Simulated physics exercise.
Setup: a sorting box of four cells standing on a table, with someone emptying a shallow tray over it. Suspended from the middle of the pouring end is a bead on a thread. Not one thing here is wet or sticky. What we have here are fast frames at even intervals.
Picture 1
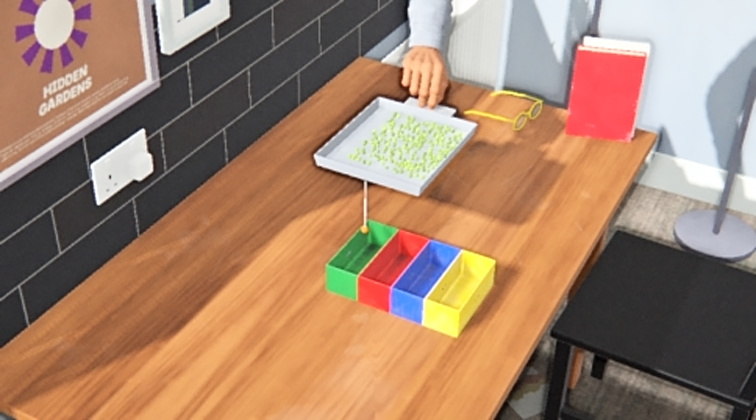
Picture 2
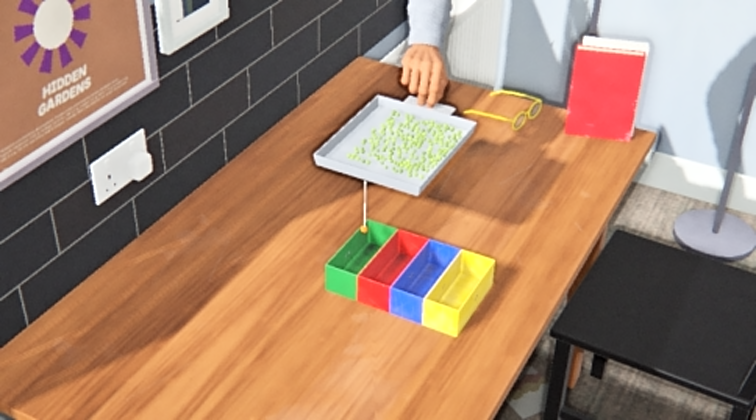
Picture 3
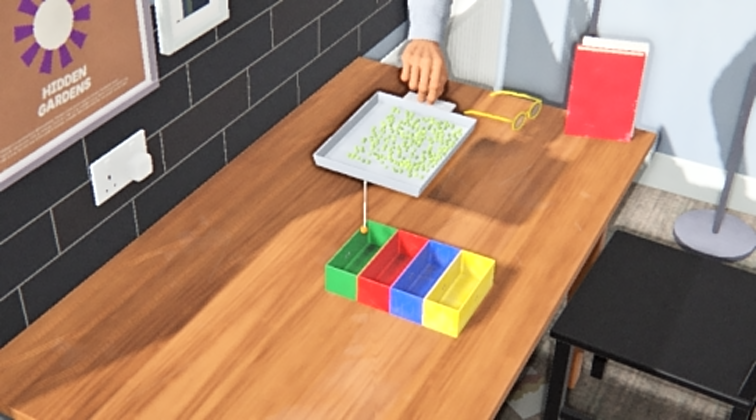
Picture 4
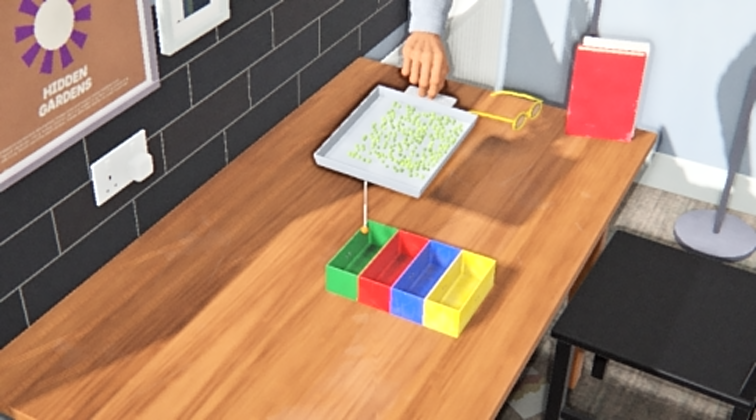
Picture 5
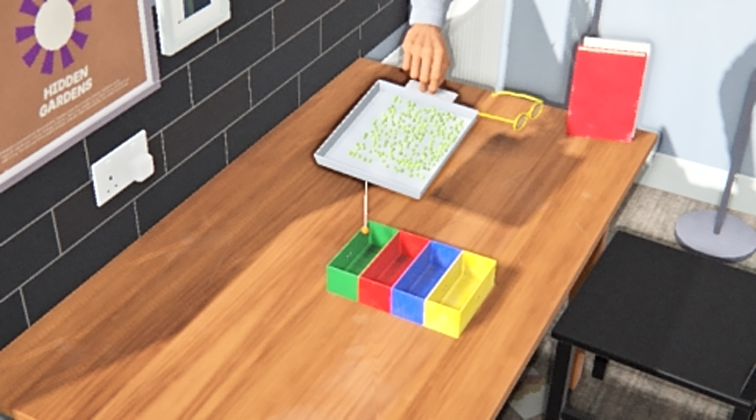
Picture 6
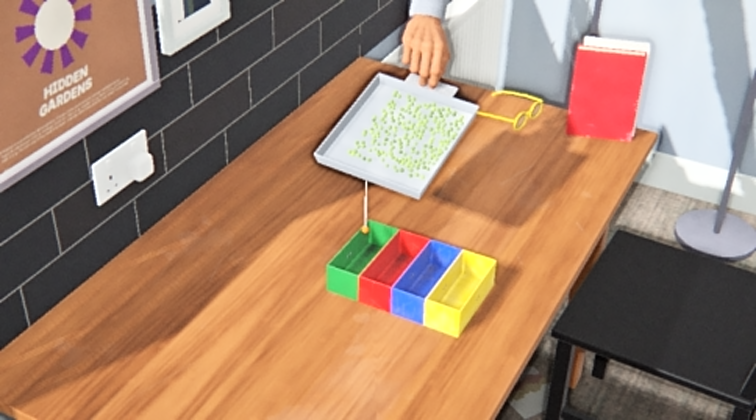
At the start, a hand holds the far edge of a shallow grey tray of small green pieces on a wooden table, behind a box with green, red, blue and yellow cells. The hand then slowly raises the far edge slightly, while the bead hanging near the green cell barely moves.
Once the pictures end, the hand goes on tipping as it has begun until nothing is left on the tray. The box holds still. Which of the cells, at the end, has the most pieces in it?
The red cell has the most pieces in it.
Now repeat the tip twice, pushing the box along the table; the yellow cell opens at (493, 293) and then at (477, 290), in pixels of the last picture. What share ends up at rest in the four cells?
You'd see around 90 per cent and then around 100 per cent.
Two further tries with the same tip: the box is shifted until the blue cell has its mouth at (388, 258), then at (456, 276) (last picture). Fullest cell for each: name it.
First try: The cell in blue. Second try: The green cell.
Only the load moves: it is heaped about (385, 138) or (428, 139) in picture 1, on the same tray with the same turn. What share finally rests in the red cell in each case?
You'd get near 60 percent first and near 70 percent after that.
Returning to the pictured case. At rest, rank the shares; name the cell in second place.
I'd say blue.
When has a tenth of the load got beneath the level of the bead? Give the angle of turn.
At about 95°.
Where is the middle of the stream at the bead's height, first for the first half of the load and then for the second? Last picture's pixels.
(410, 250), then (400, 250).
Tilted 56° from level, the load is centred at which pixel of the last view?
Around (401, 179).
Soon after the last picture, tray tipped steeply; nearly all on the tray; a stray few in the blue cell; a stray few in the red cell; a stray few falling or outside the box.
A little later, tray tipped right over; most on the tray; a small part in the red cell; a stray few in the blue cell; a small part falling or outside the box.
Later still, tray tipped past a quarter turn; about two thirds in the red cell; about a quarter in the blue cell; a small part in the green cell; a stray few in the yellow cell.
At rest, tray tipped past a quarter turn; about two thirds in the red cell; about a quarter in the blue cell; a small part in the green cell; a stray few in the yellow cell.
